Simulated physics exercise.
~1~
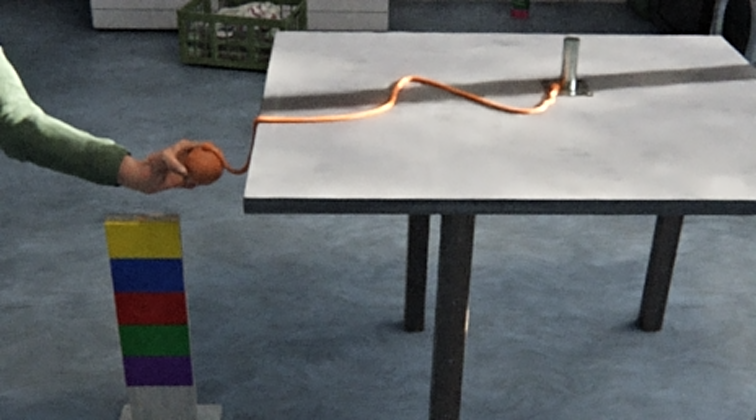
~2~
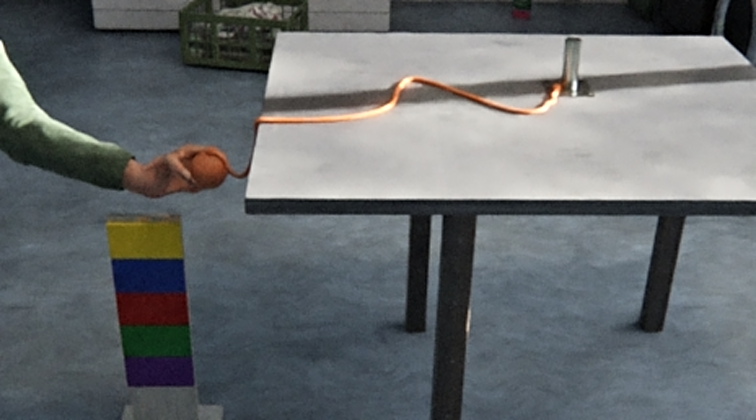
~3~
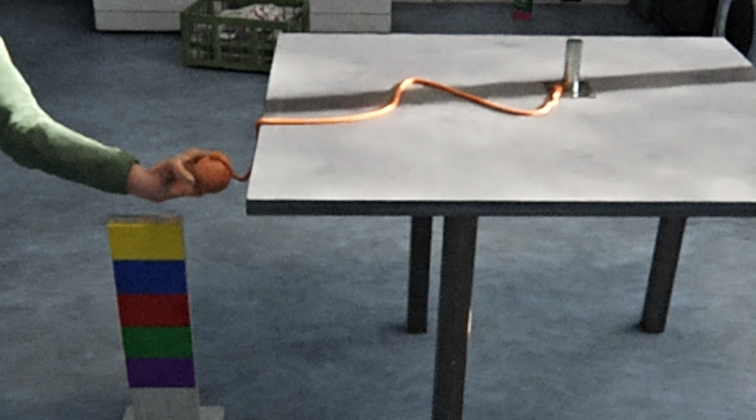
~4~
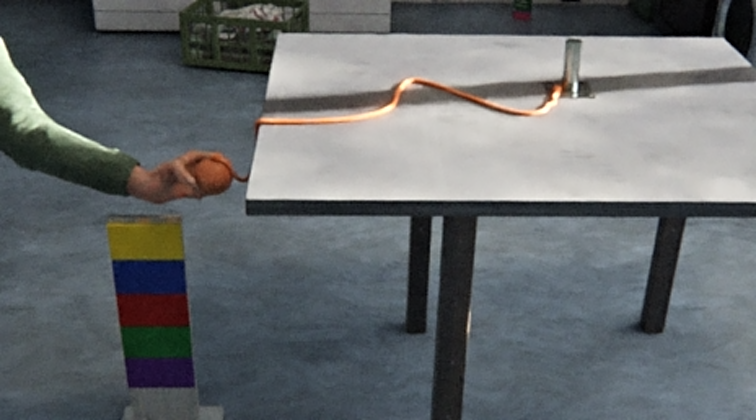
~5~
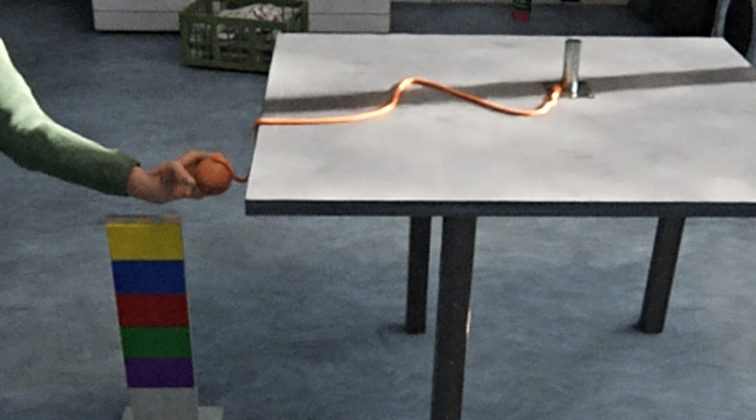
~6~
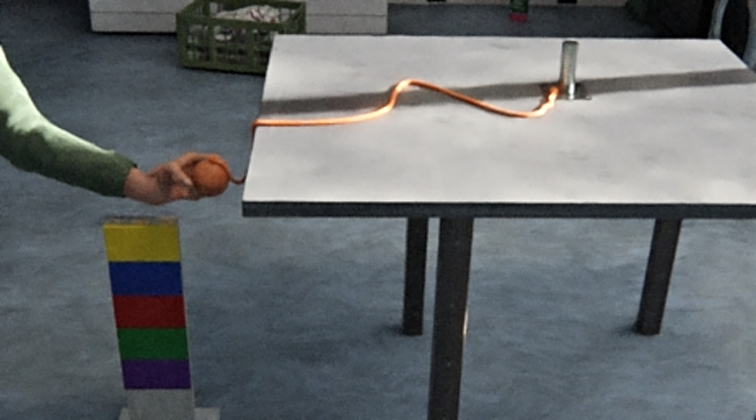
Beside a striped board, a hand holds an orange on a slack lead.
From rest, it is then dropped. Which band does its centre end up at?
Green.
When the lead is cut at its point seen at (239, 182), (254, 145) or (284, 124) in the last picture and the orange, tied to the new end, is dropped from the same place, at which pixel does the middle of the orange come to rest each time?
First try near (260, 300), second near (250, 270), third near (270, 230).
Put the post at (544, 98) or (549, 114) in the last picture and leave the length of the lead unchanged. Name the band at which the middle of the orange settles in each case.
The first case gives purple, the second gives purple.
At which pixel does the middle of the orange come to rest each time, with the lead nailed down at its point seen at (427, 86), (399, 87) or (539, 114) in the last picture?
Near (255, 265), then (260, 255), then (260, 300).
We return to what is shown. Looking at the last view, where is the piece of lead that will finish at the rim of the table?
That point sits at about (388, 108).
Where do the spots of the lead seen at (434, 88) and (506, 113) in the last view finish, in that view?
Roughly (367, 101) for the first and (456, 96) for the second.
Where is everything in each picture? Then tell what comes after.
Orange (204, 166); yellow (143, 241); blue (147, 276); red (151, 309); green (154, 342); purple (158, 372), in the first picture.
Orange (209, 170); lead through (547, 104) (471, 98) (402, 84) (363, 116) (261, 124), in the second picture.
Orange (212, 174), in the third picture.
Orange (213, 176); lead through (547, 106) (472, 99) (402, 85) (364, 117) (262, 126), in the fourth picture.
Orange (213, 177), in the fifth picture.
Orange (210, 178); lead through (544, 107) (468, 101) (399, 87) (360, 119) (258, 127), in the sixth picture.
Soon after, orange near (228, 345); level with green.
Then, orange near (305, 315); level with green.
Further on, orange near (245, 337); level with green.
At rest, orange near (274, 330); level with green. Its middle rests at the green band.
